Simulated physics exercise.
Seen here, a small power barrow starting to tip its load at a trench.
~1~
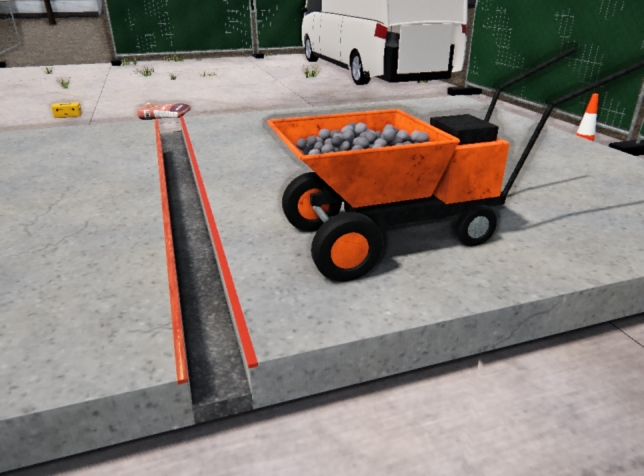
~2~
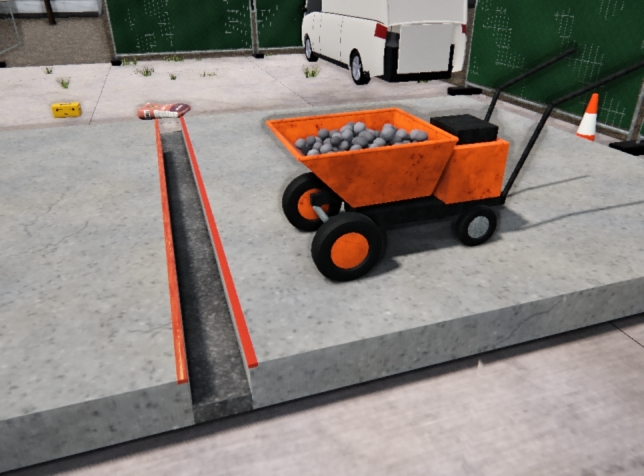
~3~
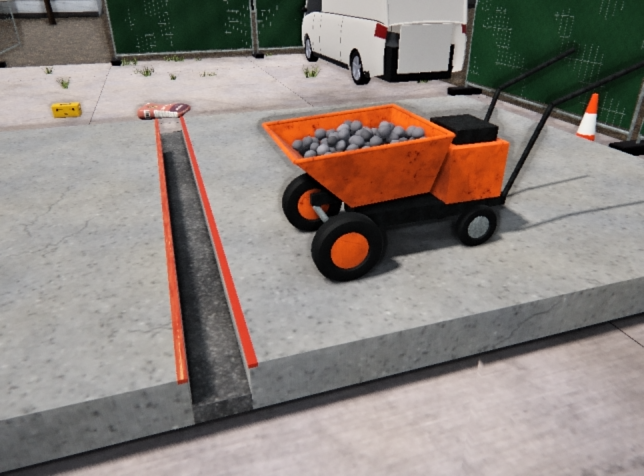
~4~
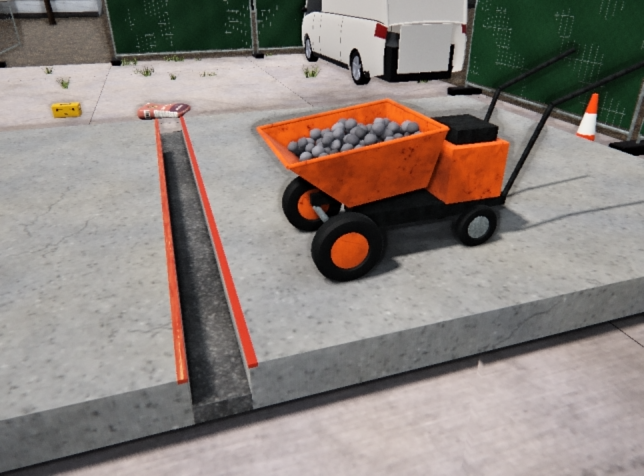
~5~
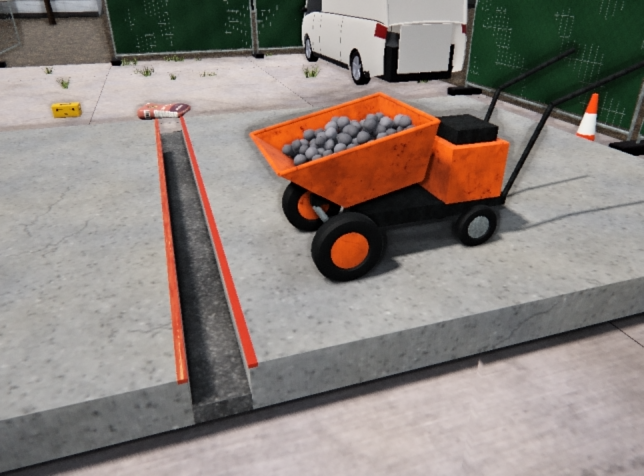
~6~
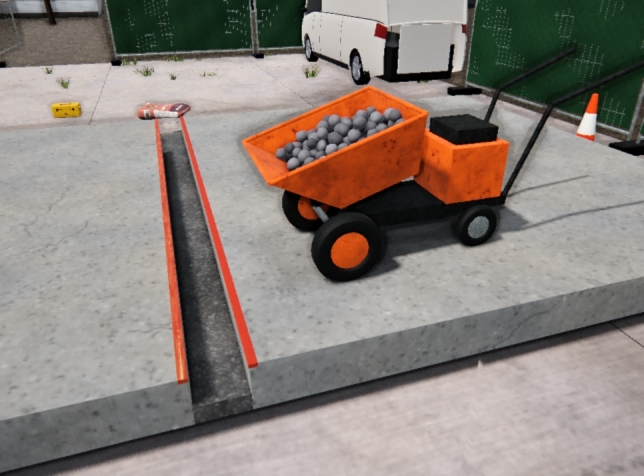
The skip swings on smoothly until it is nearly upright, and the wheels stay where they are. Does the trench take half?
Between the edges lies more than half of the load.
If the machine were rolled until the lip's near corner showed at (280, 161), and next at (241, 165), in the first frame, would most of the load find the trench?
At the first place more than half, at the second the smaller part.
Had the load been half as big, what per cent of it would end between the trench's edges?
About 90 per cent.
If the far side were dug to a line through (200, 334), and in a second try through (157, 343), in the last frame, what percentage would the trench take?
The first gives 40 %, the second 90 %.
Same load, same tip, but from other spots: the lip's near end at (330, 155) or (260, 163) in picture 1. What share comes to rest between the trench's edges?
Roughly 60 per cent, and 40 per cent.
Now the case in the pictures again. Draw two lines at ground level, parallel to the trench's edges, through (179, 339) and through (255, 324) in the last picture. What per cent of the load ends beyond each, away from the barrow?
In turn 10 and 80 in a hundred.
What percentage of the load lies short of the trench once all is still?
About 5 per cent.
Soon, skip tipped steeply; all in the skip.
A while on, skip tipped right over; most in the skip; a stray few short of the trench; about a quarter in or heaped over the trench; a stray few falling.
Towards the end, skip tipped right over; about a quarter in the skip; a stray few short of the trench; about two thirds in or heaped over the trench; a small part beyond it.
Finally, skip tipped right over; about a quarter in the skip; a stray few short of the trench; about two thirds in or heaped over the trench; a small part beyond it.
